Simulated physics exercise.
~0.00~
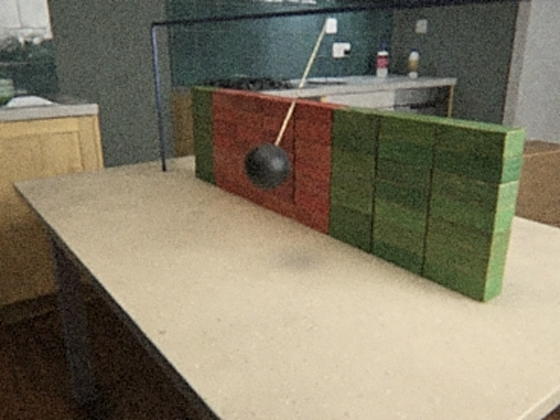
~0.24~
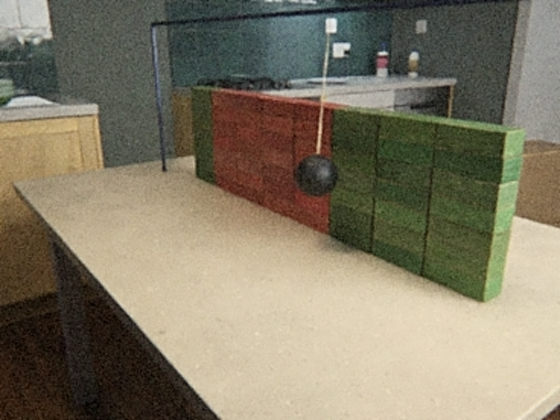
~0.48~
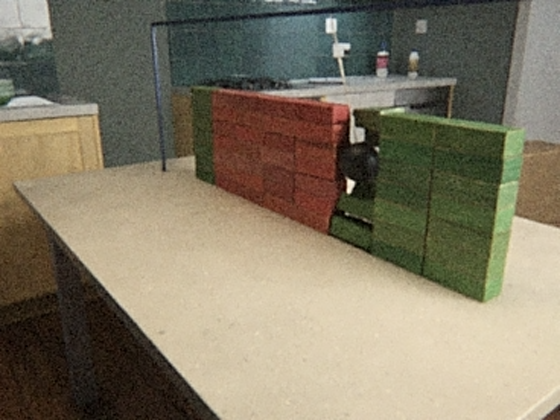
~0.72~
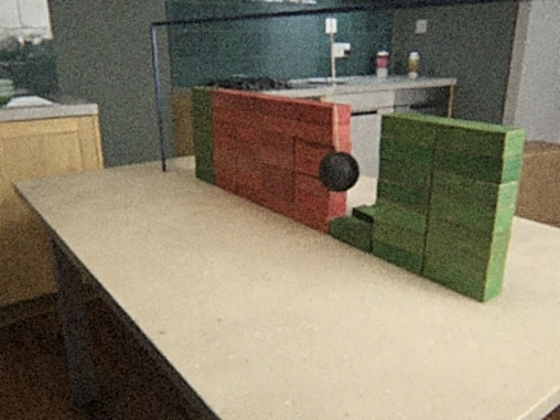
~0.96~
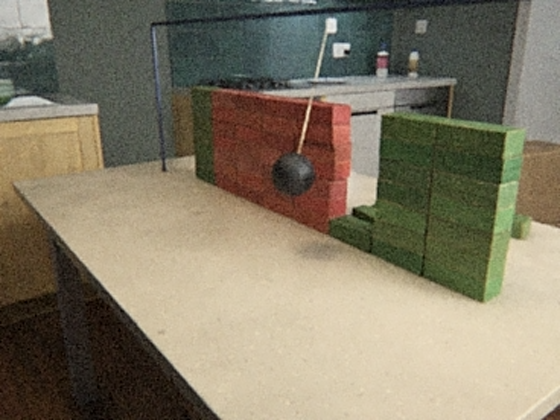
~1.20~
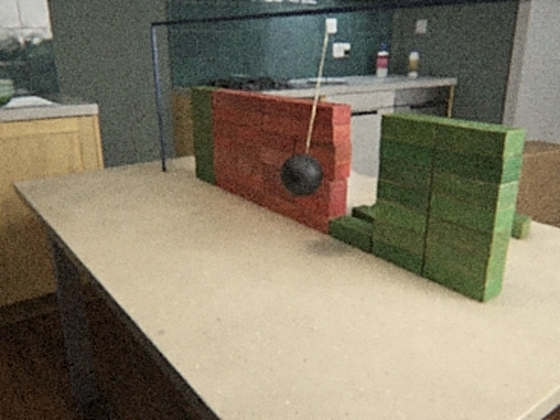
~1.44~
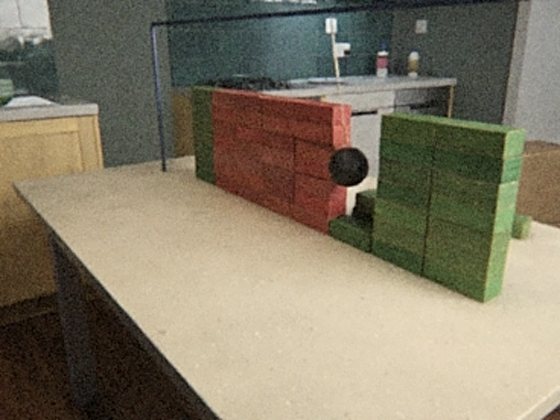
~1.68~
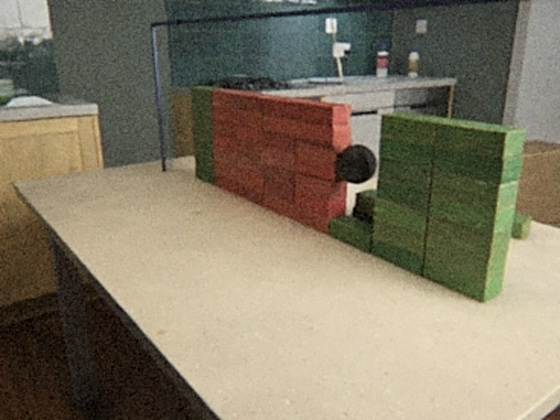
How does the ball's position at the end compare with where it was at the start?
At the start the ball hung in front of the red blocks, and at the end it was farther right, in the gap between the red blocks and the standing green ones.
